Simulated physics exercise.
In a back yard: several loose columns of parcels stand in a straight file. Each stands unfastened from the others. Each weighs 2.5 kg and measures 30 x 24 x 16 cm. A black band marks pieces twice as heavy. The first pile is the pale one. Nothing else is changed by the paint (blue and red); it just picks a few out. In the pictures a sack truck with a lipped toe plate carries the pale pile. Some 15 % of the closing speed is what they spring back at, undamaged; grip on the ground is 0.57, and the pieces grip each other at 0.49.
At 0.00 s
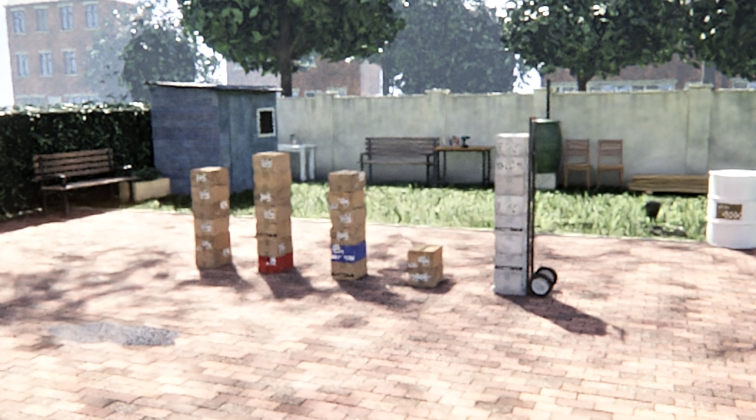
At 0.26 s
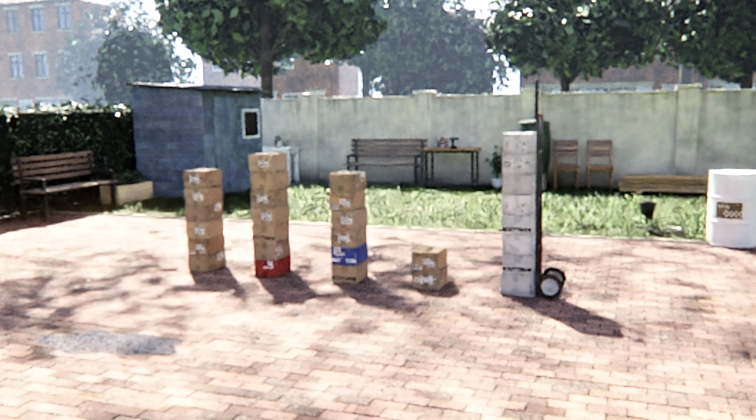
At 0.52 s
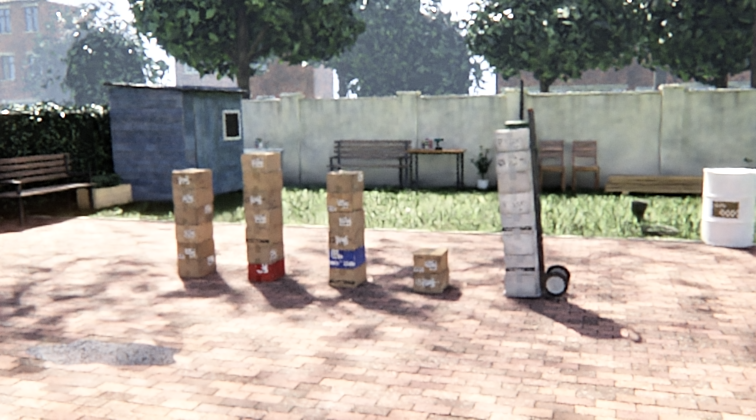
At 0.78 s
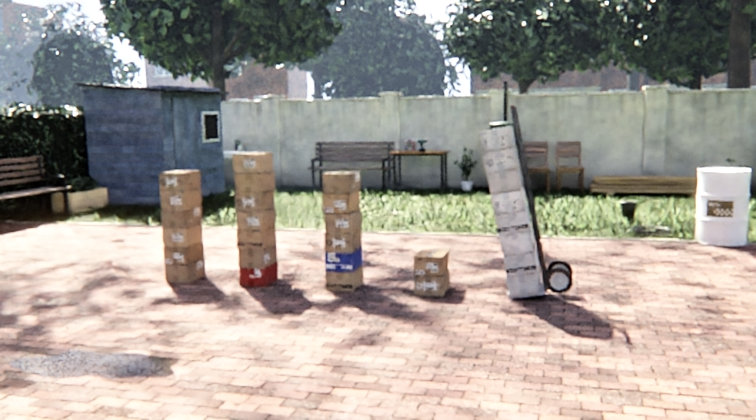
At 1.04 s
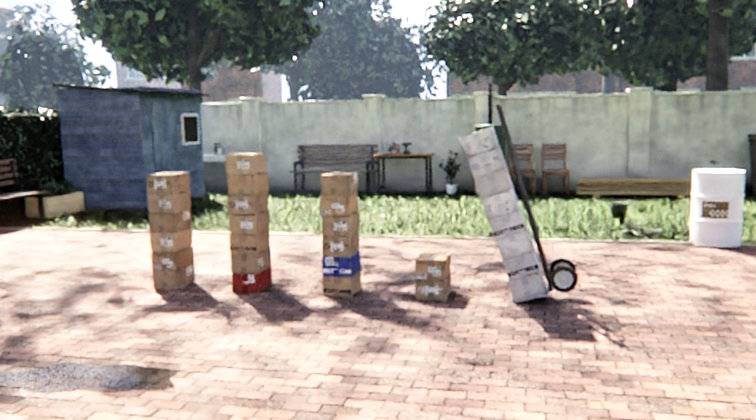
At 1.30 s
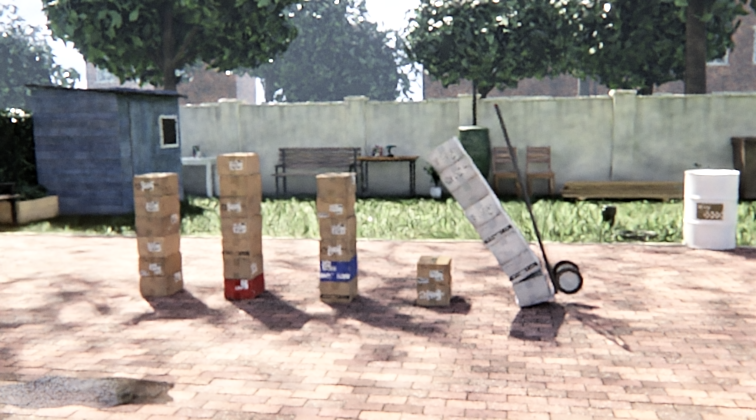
We see brown parcel stacks standing still in a sunny yard as a sack truck beside them tilts left, its tall pale pile leaning the same way, then further than the frame, opening a widening gap between them.
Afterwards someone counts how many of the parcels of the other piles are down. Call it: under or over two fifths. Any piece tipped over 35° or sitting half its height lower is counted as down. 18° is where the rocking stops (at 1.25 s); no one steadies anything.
Under.
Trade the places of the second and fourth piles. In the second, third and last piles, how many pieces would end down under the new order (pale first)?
Count of fallen pieces - second: 7; third: 6; last: 0.
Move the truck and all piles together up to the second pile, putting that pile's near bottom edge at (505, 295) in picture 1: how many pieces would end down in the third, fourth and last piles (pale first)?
Third 0, fourth 0, last 0.
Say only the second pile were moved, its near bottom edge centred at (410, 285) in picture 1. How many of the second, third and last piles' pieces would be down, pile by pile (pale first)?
Then, pile by pile: Second 0, third 0, last 0.
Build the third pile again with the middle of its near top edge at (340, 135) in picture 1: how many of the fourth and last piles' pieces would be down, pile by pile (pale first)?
You'd get fourth 0 and last 0.
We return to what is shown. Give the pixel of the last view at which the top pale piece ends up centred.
Look for the top piece around pixel (356, 264).
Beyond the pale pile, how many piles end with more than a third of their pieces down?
0.
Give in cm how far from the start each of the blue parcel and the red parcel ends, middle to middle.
Distances: Blue 10, red 0 (cm).
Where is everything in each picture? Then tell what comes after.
In the first picture (we follow the side turned to the camera; the camera moves round a little), truck frame (530, 154) 0° forward; red parcel (268, 265); blue parcel (342, 254); no other piece has moved.
In the second picture, truck frame (538, 152) 1° forward; blue parcel (344, 256).
In the third picture, truck frame (532, 148) 5° forward, top of the pale pile leaning 5°; blue parcel (342, 259); no other piece has moved.
In the fourth picture, truck frame (519, 144) 11° forward, top of the pale pile leaning 11°; blue parcel (339, 263); no other piece has moved.
In the fifth picture, truck frame (509, 144) 16° forward, top of the pale pile leaning 19°; blue parcel (337, 267); no other piece has moved.
In the sixth picture, truck frame (509, 144) 18° forward, top of the pale pile leaning 33°; blue parcel (335, 271); red parcel (237, 289); no other piece has moved.
Around 1.42 s, 7 of the pale pile down; none of the 21 other parcels down.
Around 1.90 s, 7 of the pale pile down; none of the 21 other parcels down, 6 disturbed; blue parcel displaced 6 cm.
Finally (3.5 s), 7 of the pale pile down; none of the 21 other parcels down, 6 disturbed; blue parcel displaced 6 cm; red parcel unmoved. That is 0 per cent. Seen by the last camera, middles, blue parcel near (331, 267), red parcel near (244, 285).
